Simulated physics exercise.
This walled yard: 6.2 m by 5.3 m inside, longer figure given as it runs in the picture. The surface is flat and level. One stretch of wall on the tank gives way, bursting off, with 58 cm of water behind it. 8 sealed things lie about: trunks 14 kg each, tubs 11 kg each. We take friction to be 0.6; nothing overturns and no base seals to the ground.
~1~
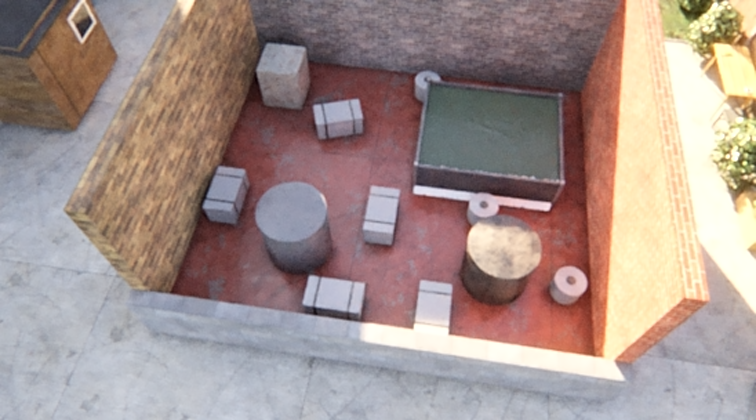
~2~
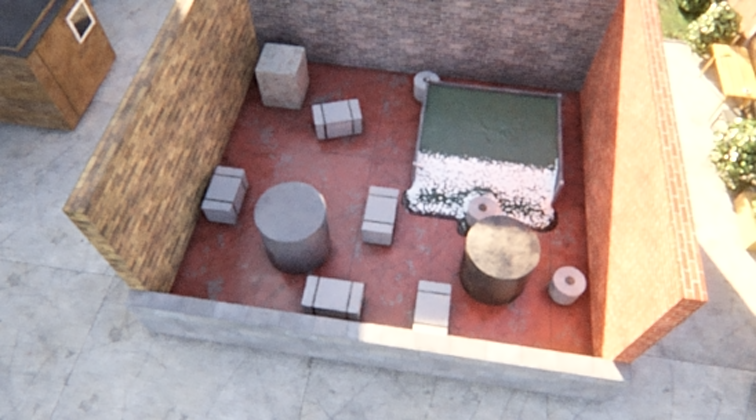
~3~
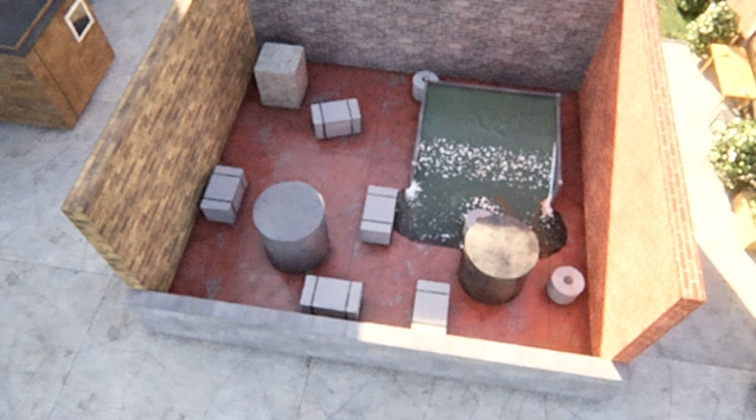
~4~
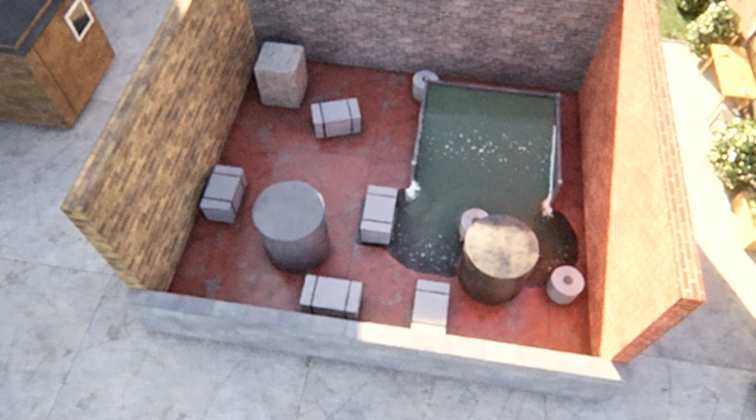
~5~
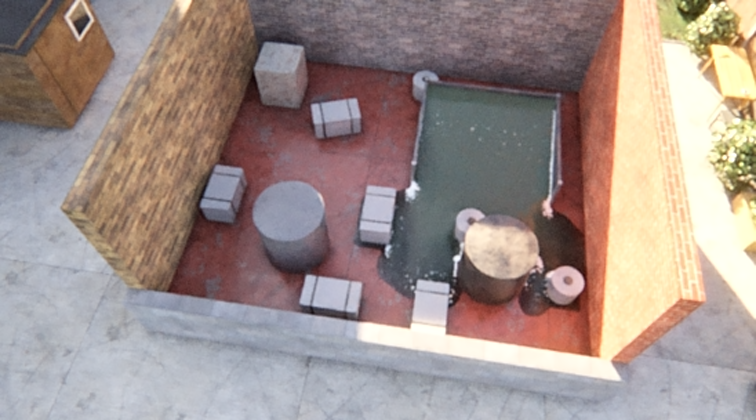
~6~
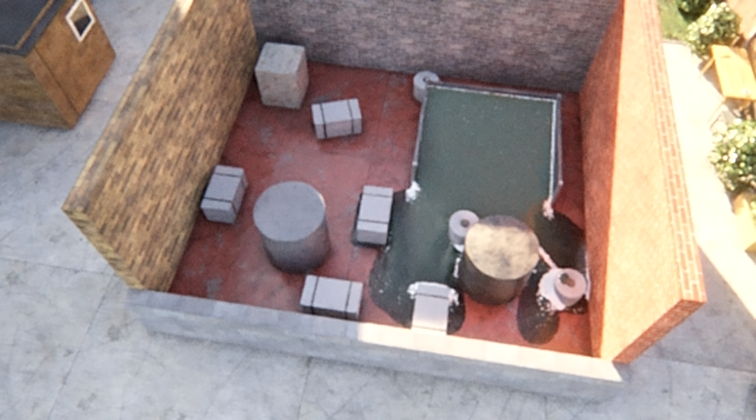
In the video, the front side of a green water tank in a brick-walled yard gives way, and foaming water pours across the red floor, spreading around nearby blocks and cylinders and shifting a small round tub slightly.
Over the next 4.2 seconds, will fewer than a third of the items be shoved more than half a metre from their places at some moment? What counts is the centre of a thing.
No, two thirds or more.
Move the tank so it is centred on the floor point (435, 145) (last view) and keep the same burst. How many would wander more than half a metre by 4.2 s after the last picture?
That gives 6 of them.
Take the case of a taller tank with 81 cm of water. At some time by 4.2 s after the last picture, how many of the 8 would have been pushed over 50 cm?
7.
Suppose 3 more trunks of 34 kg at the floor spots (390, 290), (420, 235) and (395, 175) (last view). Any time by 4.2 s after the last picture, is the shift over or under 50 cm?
Answers in order are crosses the line, crosses the line and does not cross.
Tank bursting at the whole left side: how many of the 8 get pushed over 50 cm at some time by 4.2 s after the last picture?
Then it comes to 3 of them.
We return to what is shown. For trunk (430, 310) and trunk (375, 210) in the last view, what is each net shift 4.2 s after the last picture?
Shifts in order: 200 cm; 200 cm.
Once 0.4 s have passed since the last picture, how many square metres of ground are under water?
I'd estimate close to 12.0 m2.
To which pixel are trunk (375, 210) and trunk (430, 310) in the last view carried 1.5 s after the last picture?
First near (349, 203), second near (463, 312).
Then, 0.4 s after the last picture 2 of 8 are over 50 cm from their spots; 1 afloat.
Then, 1.5 s after the last picture 3 of 8 are over 50 cm from their spots; 4 afloat.
Then, 2.8 s after the last picture 4 of 8 are over 50 cm from their spots; 4 afloat.
Then, 4.2 s after the last picture 5 of 8 are over 50 cm from their spots, and 6 have been at some point; 5 afloat.
